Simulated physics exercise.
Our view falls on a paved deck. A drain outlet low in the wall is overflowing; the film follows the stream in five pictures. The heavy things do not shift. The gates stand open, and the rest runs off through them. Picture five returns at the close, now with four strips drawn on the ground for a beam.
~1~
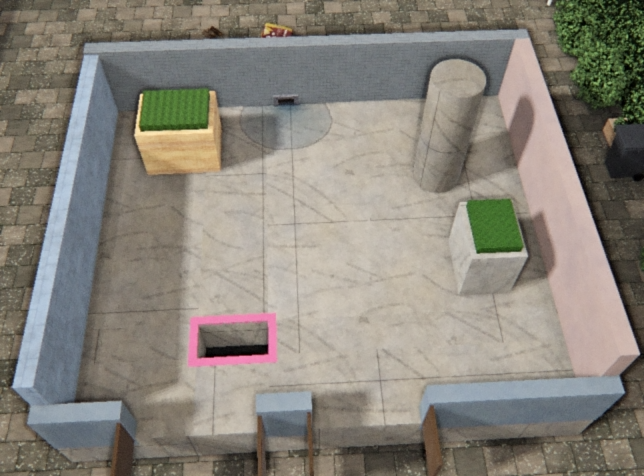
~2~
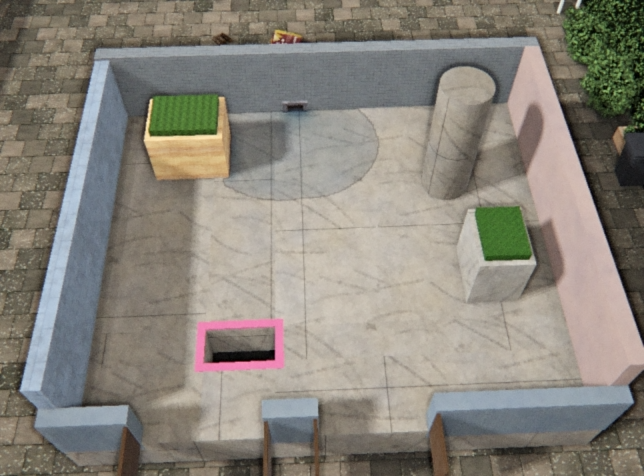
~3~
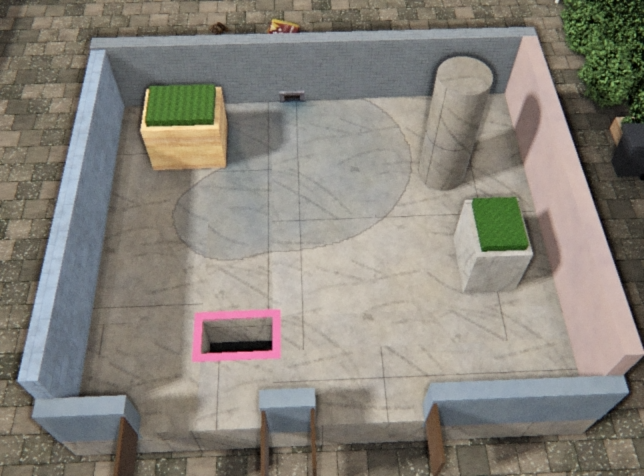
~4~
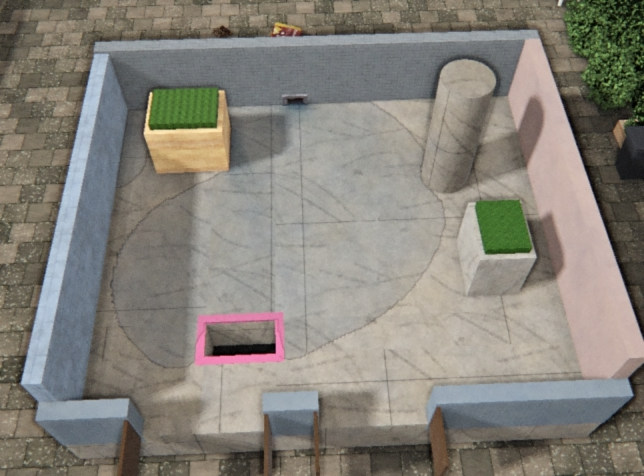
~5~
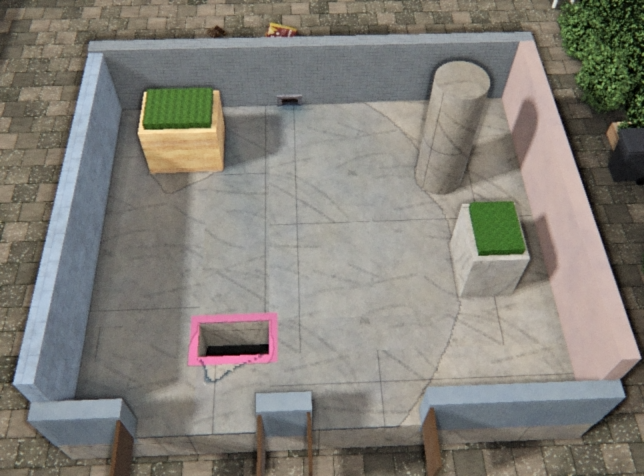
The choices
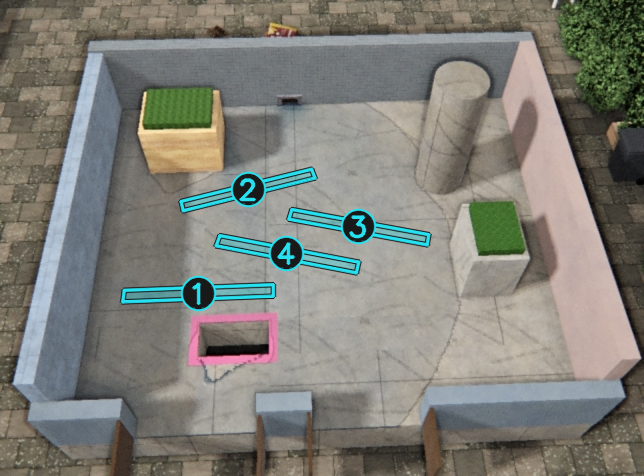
Water spreads from the back wall across the walled deck and reaches the pink-rimmed gully.
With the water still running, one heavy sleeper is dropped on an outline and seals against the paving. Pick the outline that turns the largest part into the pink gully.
Choose 3.
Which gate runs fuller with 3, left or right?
The left one.
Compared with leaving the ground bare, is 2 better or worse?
It is worse.
On the marked copy, 1 from (123, 296) to (273, 290); 2 from (182, 206) to (313, 173); 3 from (290, 214) to (427, 239); 4 from (218, 240) to (357, 267).
Choosing 1, about 12 % of the stream runs into the pink gully, about 87 % out by the gates.
Choosing 2, about 15 % of the stream runs into the pink gully, about 85 % out by the gates.
Choosing 3, about 26 % of the stream runs into the pink gully, about 73 % out by the gates.
Choosing 4, about 9 % of the stream runs into the pink gully, about 91 % out by the gates.
